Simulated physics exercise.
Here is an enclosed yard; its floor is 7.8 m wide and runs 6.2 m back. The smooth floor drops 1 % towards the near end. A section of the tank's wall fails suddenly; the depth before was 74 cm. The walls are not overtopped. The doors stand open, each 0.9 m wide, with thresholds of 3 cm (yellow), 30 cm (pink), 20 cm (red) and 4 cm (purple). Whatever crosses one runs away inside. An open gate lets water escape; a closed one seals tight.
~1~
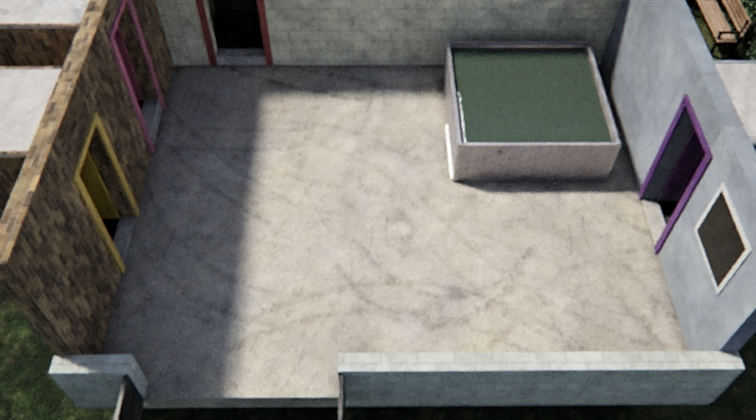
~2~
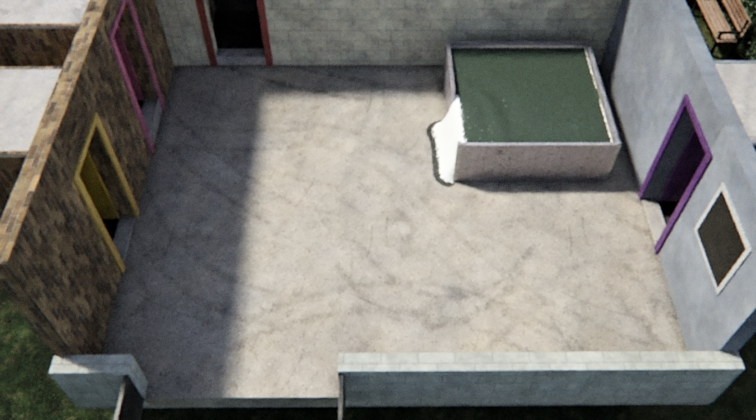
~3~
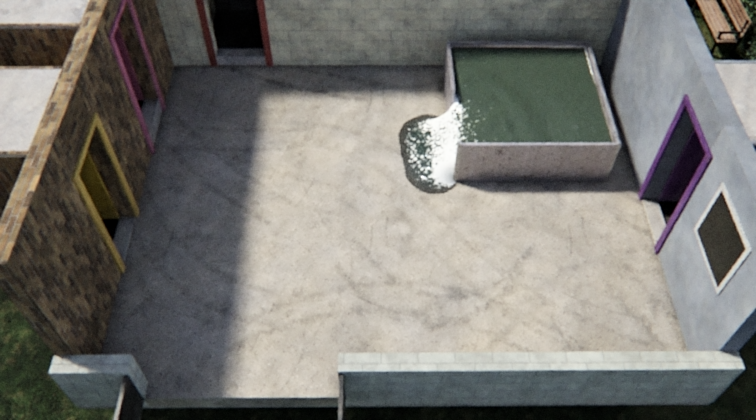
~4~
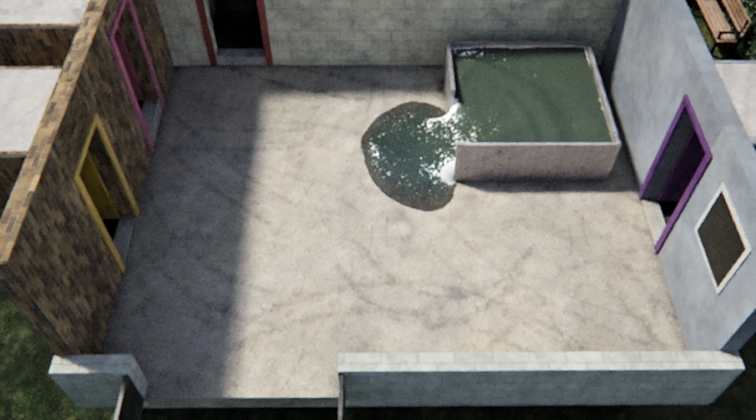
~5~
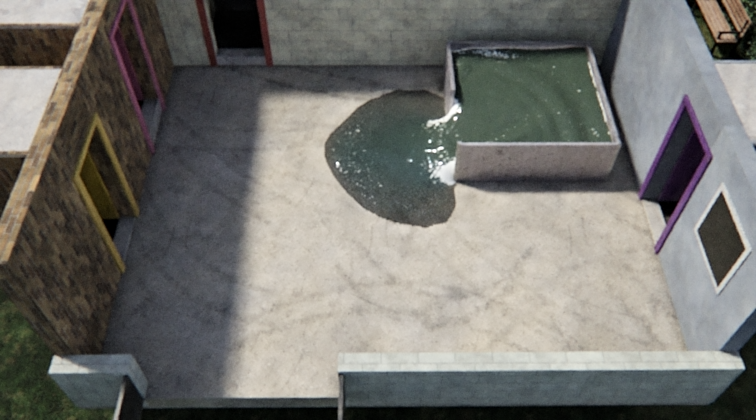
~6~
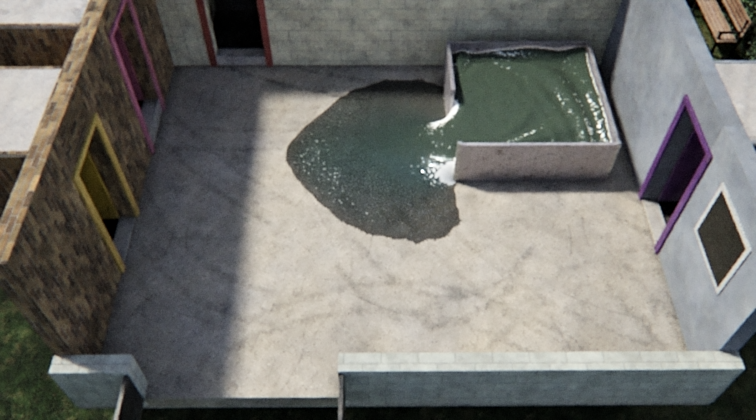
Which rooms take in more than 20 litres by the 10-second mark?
The water let in: At the yellow door it passes the limit; at the pink door it stays under the limit; at the red door it keeps below the limit; at the purple door it stays under the limit.
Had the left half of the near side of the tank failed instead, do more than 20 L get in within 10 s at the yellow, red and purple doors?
Then: Yellow above, red under, purple above.
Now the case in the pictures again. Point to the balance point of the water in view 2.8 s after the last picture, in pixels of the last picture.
Around (376, 154).
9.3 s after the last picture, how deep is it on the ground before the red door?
About 7.0 cm.
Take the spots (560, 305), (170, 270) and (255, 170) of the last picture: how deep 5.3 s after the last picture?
In that order: 0, 14 and 9 cm.
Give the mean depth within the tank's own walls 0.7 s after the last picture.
Some 54 cm.
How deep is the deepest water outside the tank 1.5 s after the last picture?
Roughly 36 cm.
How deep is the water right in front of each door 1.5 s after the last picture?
Depths in cm: Yellow 14, pink 24, red 9, purple 0.
Then, 0.7 s after the last picture water covers 40 % of the floor and is deepest (46 cm) near (449, 161); yellow door not reached, pink door not reached, red door not reached, purple door not reached.
Then, 1.5 s after the last picture water covers 60 % of the floor and is deepest (36 cm) near (449, 161); yellow door 14 cm at the sill, 24 L in, pink door 24 cm at the sill, 0 L in, red door 9 cm at the sill, 0 L in, purple door not reached.
Then, 2.8 s after the last picture water covers 60 % of the floor and is deepest (27 cm) near (105, 343); yellow door 16 cm at the sill, 143 L in, pink door 23 cm at the sill, 0 L in, red door 17 cm at the sill, 0 L in, purple door not reached.
Then, 5.3 s after the last picture water covers 65 % of the floor and is deepest (24 cm) near (96, 381); yellow door 12 cm at the sill, 251 L in, pink door 12 cm at the sill, 0 L in, red door 11 cm at the sill, 0 L in, purple door not reached.
Then, 9.3 s after the last picture water covers 80 % of the floor and is deepest (16 cm) near (96, 381); yellow door 10 cm at the sill, 368 L in, pink door 9 cm at the sill, 0 L in, red door 7 cm at the sill, 0 L in, purple door not reached.
